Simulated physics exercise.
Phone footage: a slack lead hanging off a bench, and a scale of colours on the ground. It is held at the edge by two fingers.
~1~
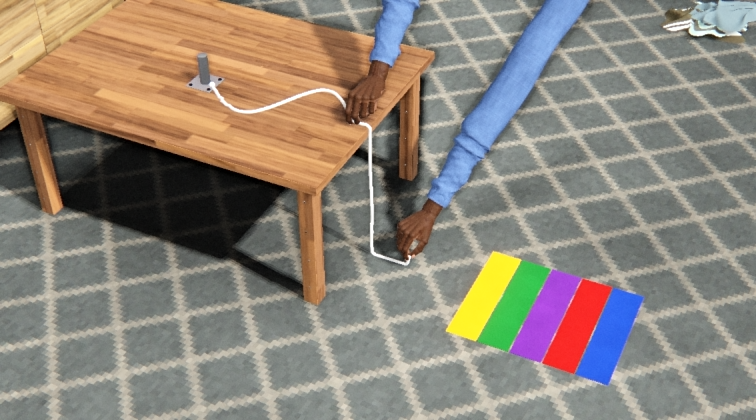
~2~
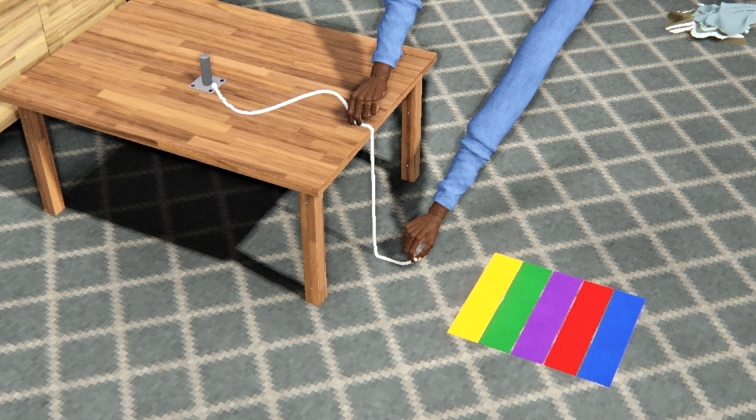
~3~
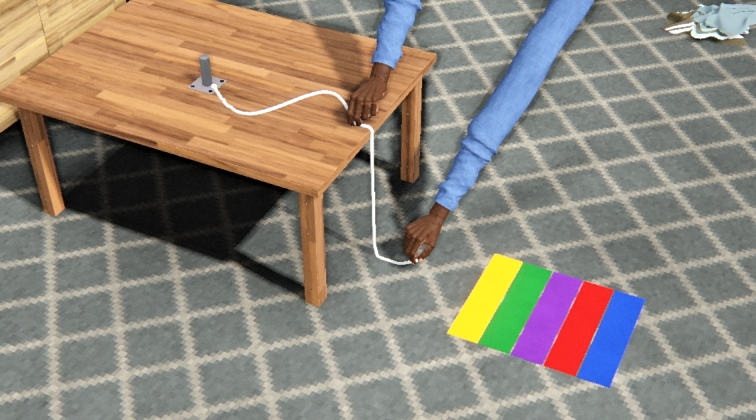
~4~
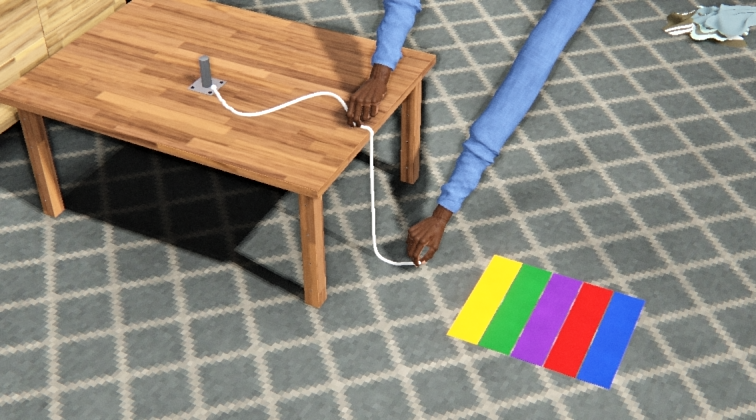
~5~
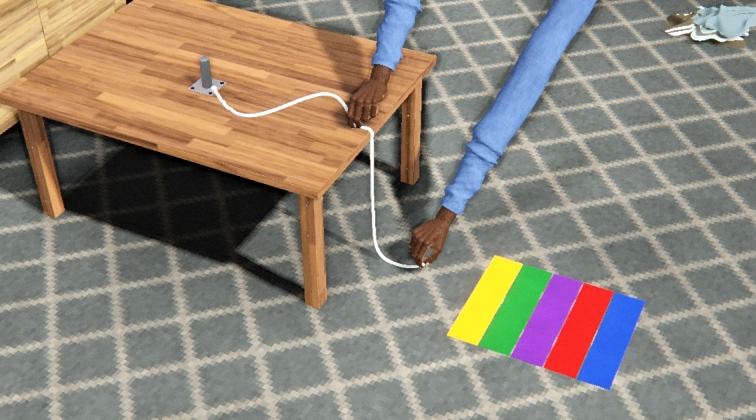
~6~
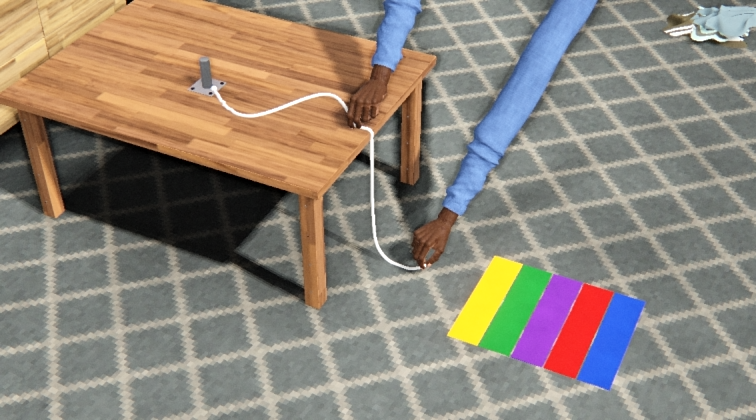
In this clip, one hand holds a slack white lead at the edge of a wooden bench while the other, near the floor, moves the lead's end slightly right, beside a strip of yellow, green, purple, red and blue.
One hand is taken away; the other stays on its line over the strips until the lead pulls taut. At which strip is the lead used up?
At the red one.
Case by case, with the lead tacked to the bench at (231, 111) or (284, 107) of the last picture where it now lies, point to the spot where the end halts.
The spots come out as (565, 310) and (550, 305), in that order.
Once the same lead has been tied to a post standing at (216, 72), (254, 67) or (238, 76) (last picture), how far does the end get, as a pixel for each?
Near (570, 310); near (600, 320); near (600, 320).
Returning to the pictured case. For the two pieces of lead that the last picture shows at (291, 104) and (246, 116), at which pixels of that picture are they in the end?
At (316, 114) for the first, at (272, 103) for the second.
Soon after, end near (526, 297); over green.
Then, end near (561, 308); over purple.
At full stretch, end near (581, 315); over red. The red one.
